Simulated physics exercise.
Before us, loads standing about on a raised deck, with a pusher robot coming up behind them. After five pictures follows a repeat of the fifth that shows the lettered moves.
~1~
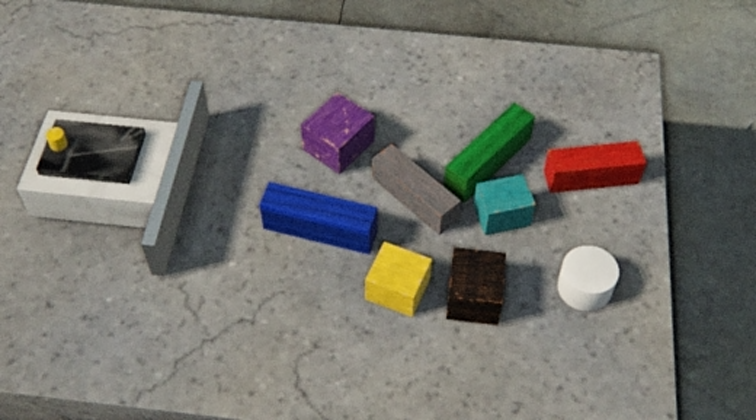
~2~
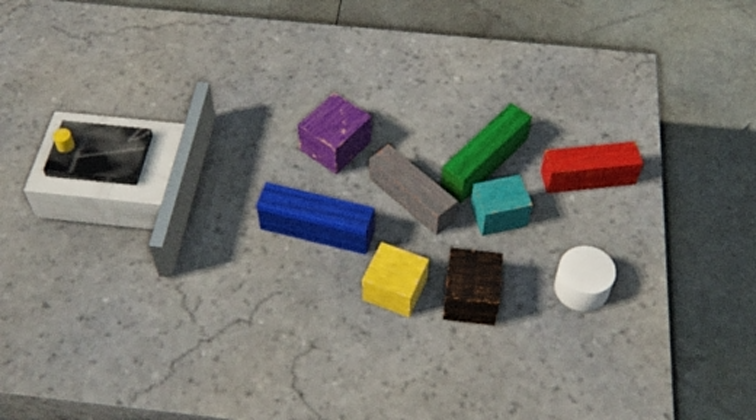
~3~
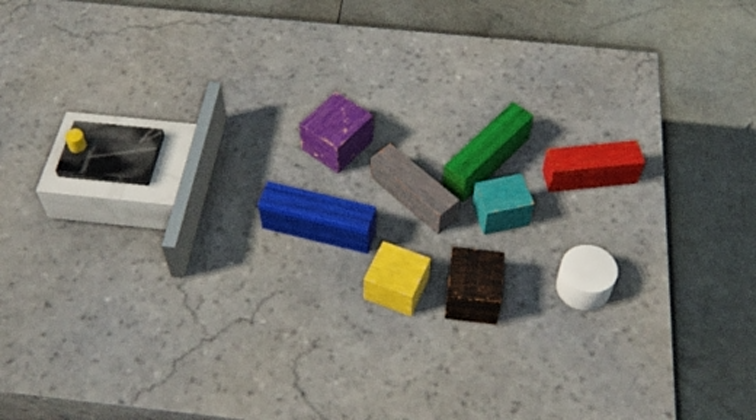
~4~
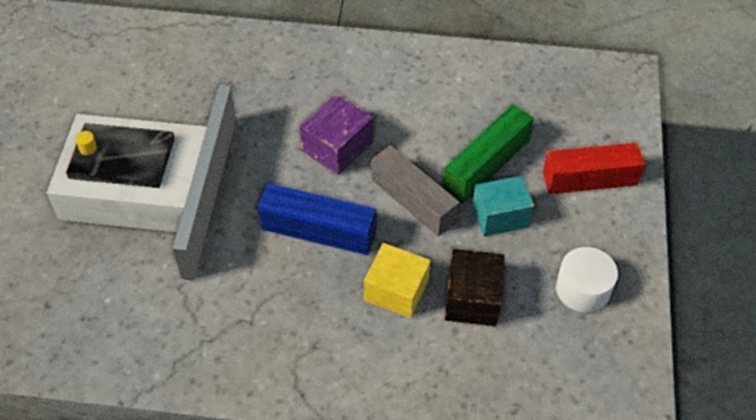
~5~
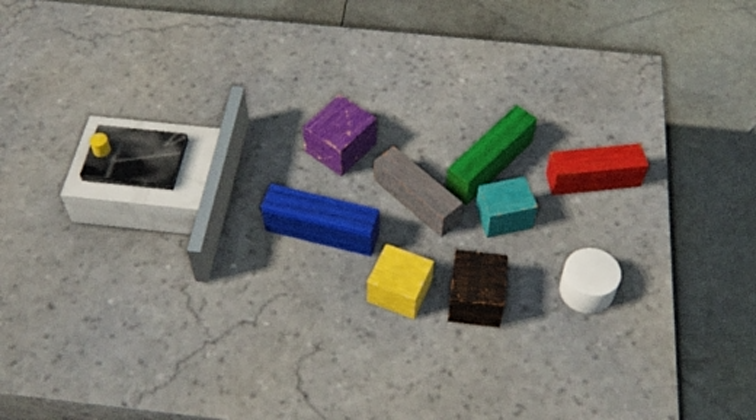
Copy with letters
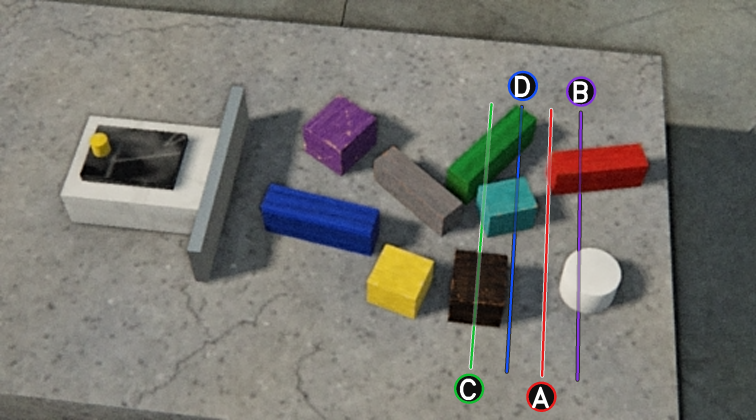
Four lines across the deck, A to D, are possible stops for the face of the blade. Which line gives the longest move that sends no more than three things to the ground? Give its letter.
At B, and not beyond.
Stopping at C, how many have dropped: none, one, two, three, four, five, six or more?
In all, none.
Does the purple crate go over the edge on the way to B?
No.
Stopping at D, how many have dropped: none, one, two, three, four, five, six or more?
In all, none.
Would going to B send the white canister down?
By then, yes.
On the marked copy, A at (547, 231); B at (579, 234); C at (482, 224); D at (515, 228).
Taking B. A third of the way, robot (270, 169); purple crate (390, 131); blue stick (407, 224).
Two thirds of the way, robot (399, 182); white canister (616, 288); red bar (609, 167).
When it is over, robot (503, 193); red bar over the edge; white canister over the edge; three fallen.
As for the rest, A is within the limit but short; C is within the limit but short; D is within the limit but short.
